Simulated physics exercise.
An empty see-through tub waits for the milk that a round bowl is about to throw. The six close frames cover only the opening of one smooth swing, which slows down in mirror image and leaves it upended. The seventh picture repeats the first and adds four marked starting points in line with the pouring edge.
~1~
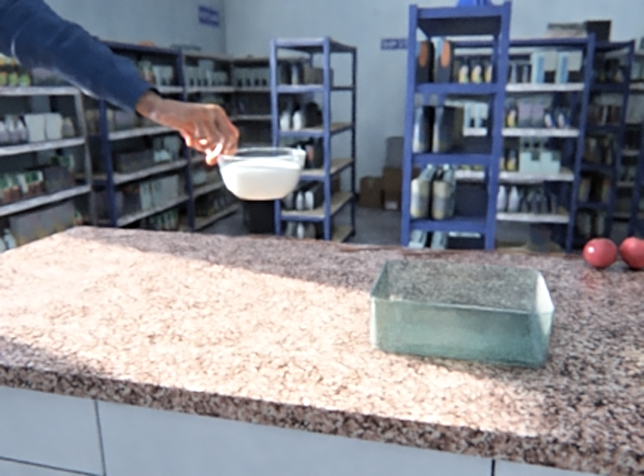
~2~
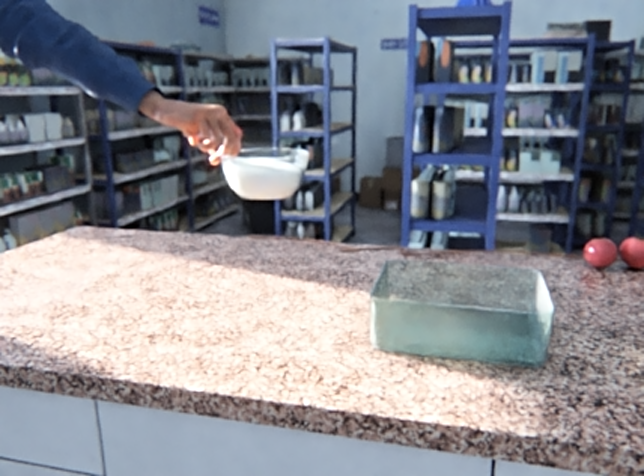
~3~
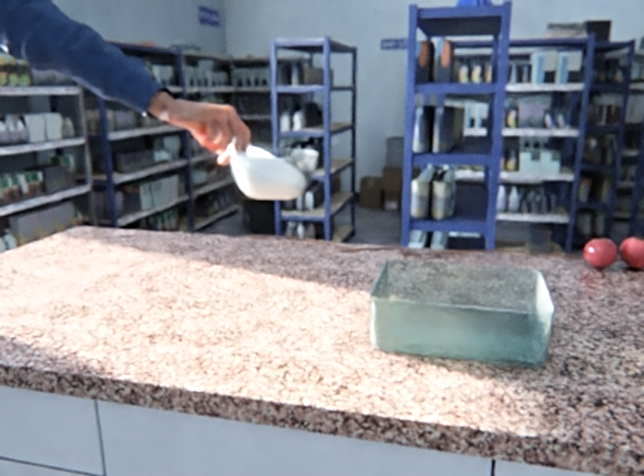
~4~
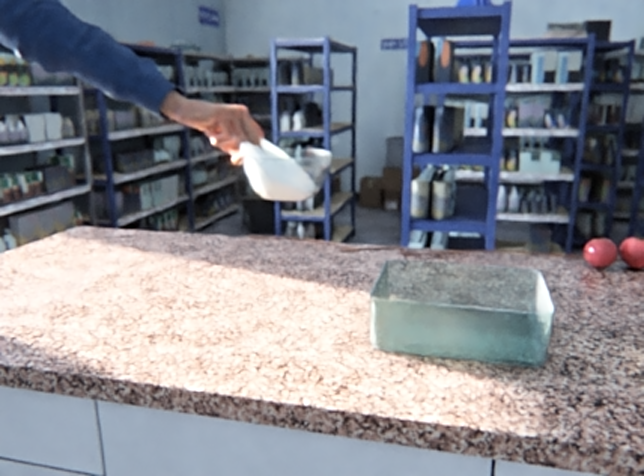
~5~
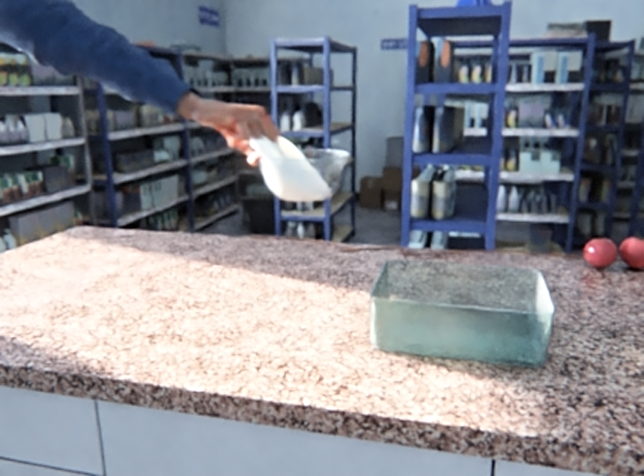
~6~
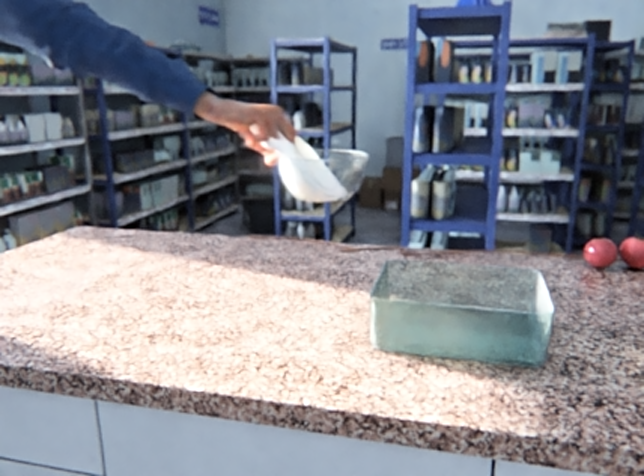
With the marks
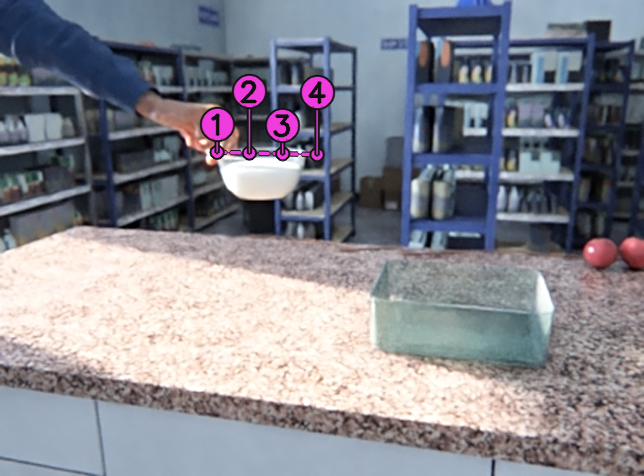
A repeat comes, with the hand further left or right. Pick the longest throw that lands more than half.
Take 3.
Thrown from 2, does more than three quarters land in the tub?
No.
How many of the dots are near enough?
Two of them.
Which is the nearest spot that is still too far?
2.
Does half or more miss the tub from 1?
Yes, it does.
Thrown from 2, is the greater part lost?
Yes, that goes wrong.
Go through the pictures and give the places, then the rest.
Upright, lip at (301, 154); tub from (371, 347) to (546, 365); nothing has left yet, in the first frame.
Upright, lip at (305, 154); nothing has left yet, in the second frame.
Upright, lip at (314, 154); milk is over the rim, down to (244, 152), in the third frame.
Upright, lip at (328, 154); milk is over the rim, down to (249, 152), in the fourth frame.
Upright, lip at (346, 155); milk is over the rim, down to (274, 153), in the fifth frame.
Upright, lip at (364, 155); milk is over the rim, down to (293, 153), in the sixth frame.
On the marked copy, 1 at (217, 152); 2 at (249, 153); 3 at (282, 153); 4 at (317, 154).
With 1, about 5 % lands in the tub, 94 % falls short.
With 2, about 32 % lands in the tub, 63 % falls short and 5 % goes beside or beyond.
With 3, about 74 % lands in the tub, 17 % falls short and 9 % goes beside or beyond.
With 4, about 74 % lands in the tub, 15 % falls short and 11 % goes beside or beyond.
